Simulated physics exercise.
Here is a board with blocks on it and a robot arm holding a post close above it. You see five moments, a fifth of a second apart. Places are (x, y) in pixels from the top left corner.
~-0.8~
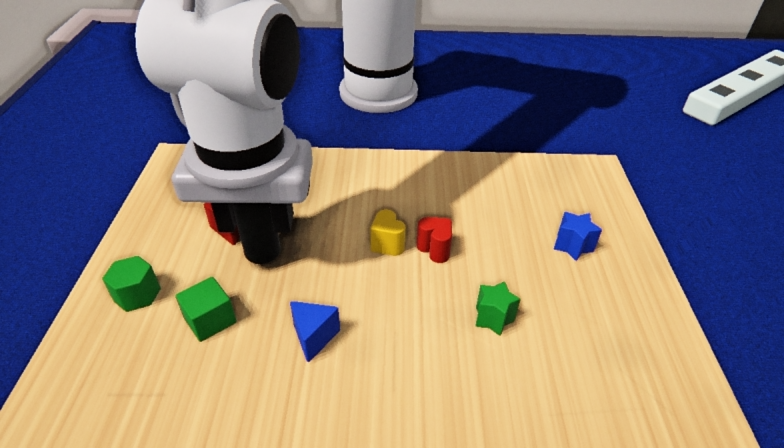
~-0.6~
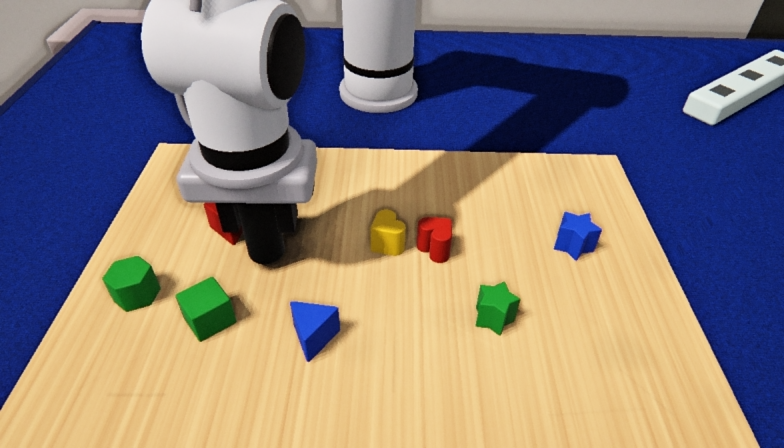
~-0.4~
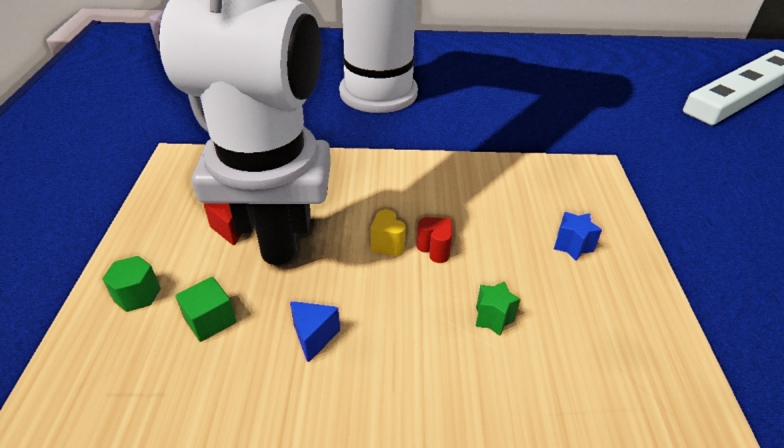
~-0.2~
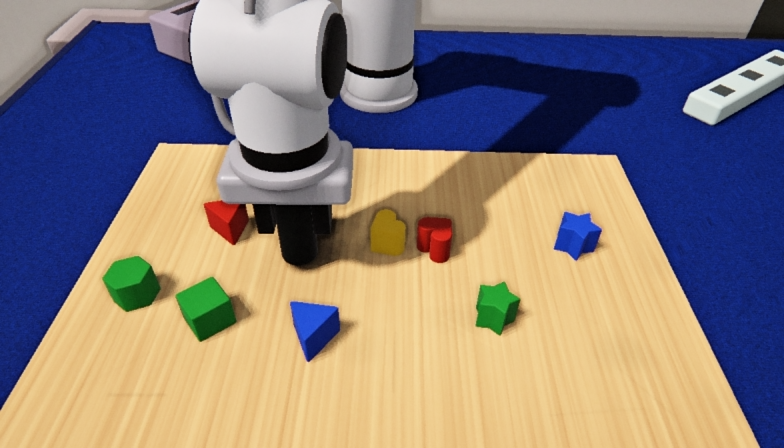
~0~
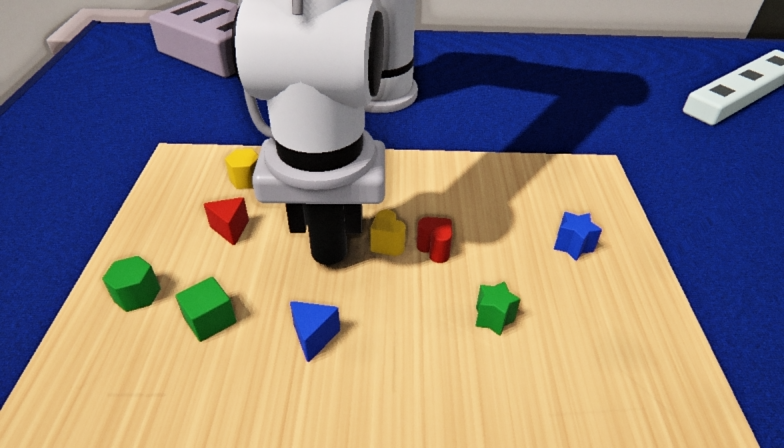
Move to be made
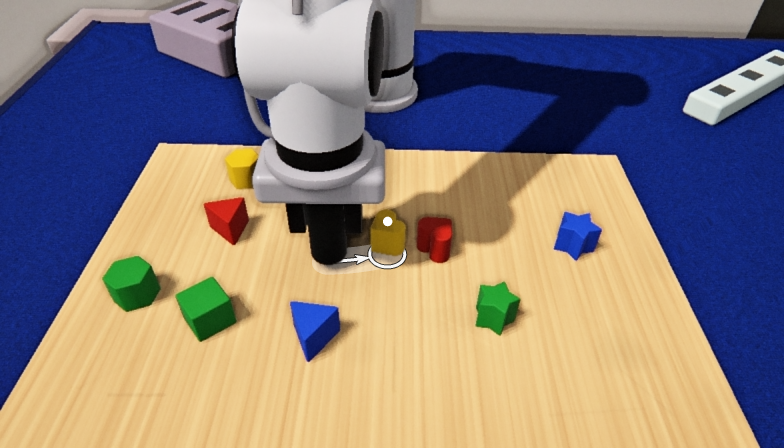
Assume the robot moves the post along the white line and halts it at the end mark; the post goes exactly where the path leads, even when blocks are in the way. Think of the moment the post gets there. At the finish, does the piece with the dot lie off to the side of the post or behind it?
No, that is not what happens.
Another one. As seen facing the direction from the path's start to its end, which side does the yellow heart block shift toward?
That block drifts left.
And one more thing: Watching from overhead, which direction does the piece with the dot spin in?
It turns round anticlockwise.
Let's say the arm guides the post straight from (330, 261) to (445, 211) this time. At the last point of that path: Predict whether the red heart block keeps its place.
It is shifted.
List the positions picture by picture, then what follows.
Post's lower end at (263, 253); yellow heart block at (388, 221); red heart block at (437, 226), in the first frame.
Post at (267, 253); blocks still, in the second frame.
Post at (279, 254); blocks still, in the third frame.
Post at (300, 254); blocks still, in the fourth frame.
Post at (329, 254); yellow heart block at (388, 221); red heart block at (437, 226), in the fifth frame.
Drawn move, from (330, 261) by way of (359, 259) to (387, 254); the dot is on the yellow heart block.
What follows on the original path. Halfway along, post at (359, 251); nothing pushed yet.
At the end, post at (387, 246); yellow heart block at (409, 211), turned 30° anticlockwise; red heart block at (443, 225), turned 25° clockwise.
